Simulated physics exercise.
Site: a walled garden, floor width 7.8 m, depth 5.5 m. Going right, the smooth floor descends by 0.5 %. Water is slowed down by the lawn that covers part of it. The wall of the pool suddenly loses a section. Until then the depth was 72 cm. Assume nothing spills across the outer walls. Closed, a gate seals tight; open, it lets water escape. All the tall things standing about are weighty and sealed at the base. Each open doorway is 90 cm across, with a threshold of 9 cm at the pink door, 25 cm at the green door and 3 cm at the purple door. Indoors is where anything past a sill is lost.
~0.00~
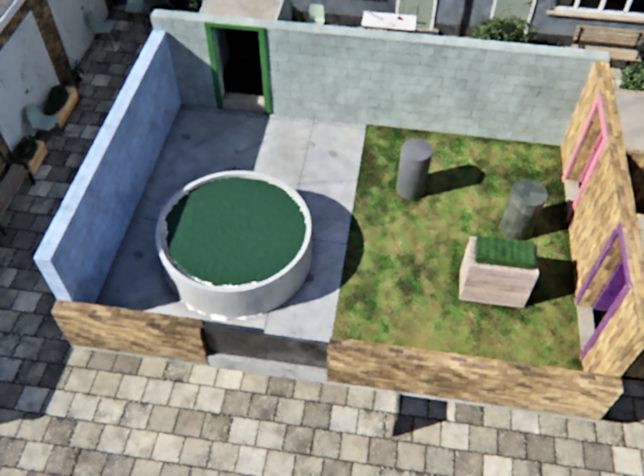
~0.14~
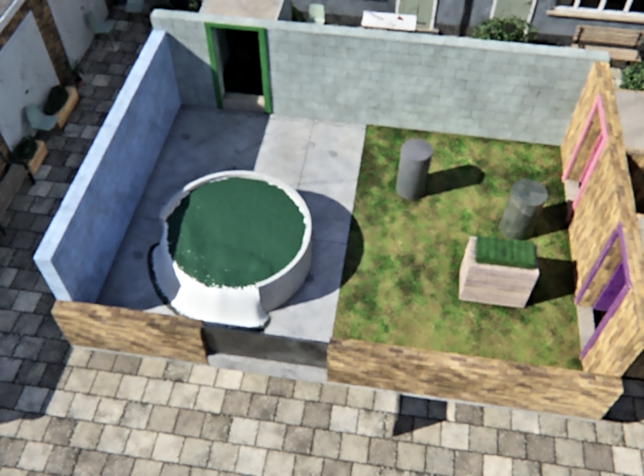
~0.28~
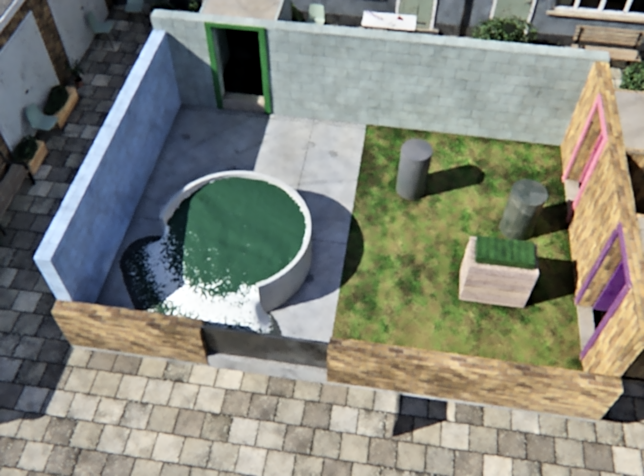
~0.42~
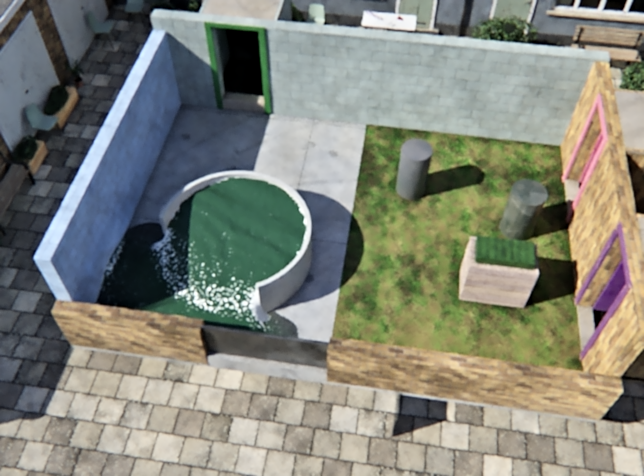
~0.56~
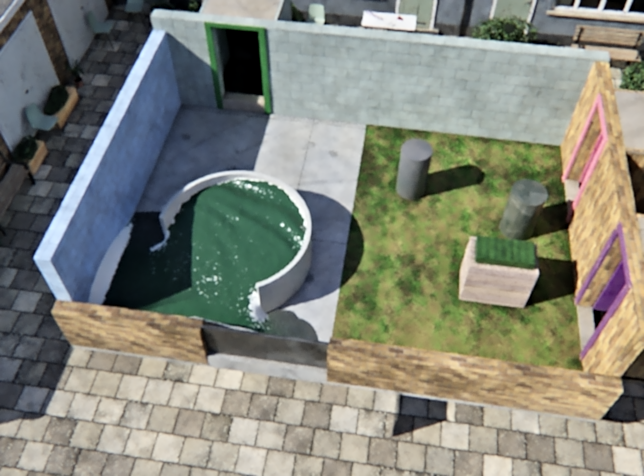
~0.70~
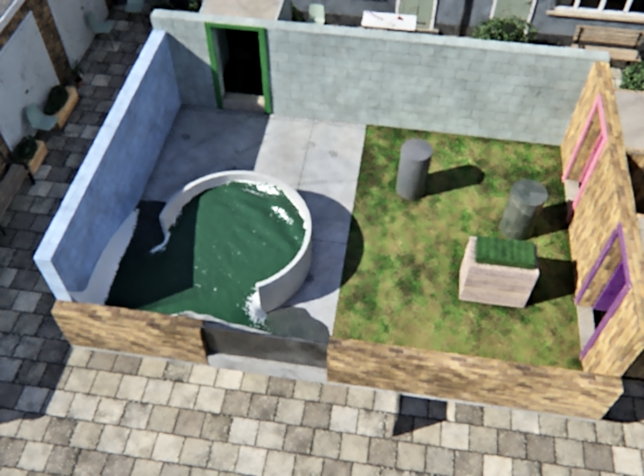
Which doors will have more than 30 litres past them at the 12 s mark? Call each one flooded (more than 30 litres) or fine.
Pink door: Fine, green door: Fine, purple door: Flooded.
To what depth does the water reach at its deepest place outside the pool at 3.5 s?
Some 30 cm deep.
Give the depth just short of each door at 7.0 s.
In cm: Pink 0, green 10, purple 8.
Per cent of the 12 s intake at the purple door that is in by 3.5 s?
Share: ~ 0 %.
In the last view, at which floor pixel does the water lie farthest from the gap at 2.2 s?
That's around (483, 382) in the last picture.
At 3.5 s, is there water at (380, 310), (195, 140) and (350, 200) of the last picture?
Going through the three points: Awash, then awash, then not yet touched.
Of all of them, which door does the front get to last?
That would be the pink one.
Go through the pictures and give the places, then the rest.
In the first frame, the pool at (234, 230) is whole and still, 72 cm deep.
In the second frame, the front is at (265, 323), 1.4 m from the gap at (186, 292); 0.6 m2 of floor is under water; 72 cm left at the back of the pool.
In the third frame, water pours out at (187, 295) and has run 1.6 m, to (267, 351); deepest outside 39 cm, 72 cm at the pool's back.
In the fourth frame, water pours out at (187, 296) and has run 2.0 m, to (293, 354); deepest outside 52 cm, 72 cm at the pool's back.
In the fifth frame, the front is at (323, 359), 2.5 m from the gap at (187, 296); 3.7 m2 of floor is under water; 67 cm left at the back of the pool.
In the sixth frame, the front is at (354, 363), 2.9 m from the gap at (187, 297); 3.9 m2 of floor is under water; 61 cm left at the back of the pool.
After 1.4 s water covers 20 % of the floor and is deepest (68 cm) near (98, 327); pink door not reached, green door not reached, purple door not reached.
After 2.2 s water covers 35 % of the floor and is deepest (46 cm) near (87, 325); pink door not reached, green door not reached, purple door not reached.
After 3.5 s water covers 55 % of the floor and is deepest (30 cm) near (177, 116); pink door not reached, green door 27 cm at the sill, 9 L in, purple door not reached.
After 7.0 s water covers 95 % of the floor and is deepest (20 cm) near (207, 342); pink door not reached, green door 10 cm at the sill, 12 L in, purple door 8 cm at the sill, 64 L in.
After 12.0 s water covers 100 % of the floor and is deepest (15 cm) near (556, 146); pink door 12 cm at the sill, 5 L in, green door 5 cm at the sill, 12 L in, purple door 9 cm at the sill, 144 L in.
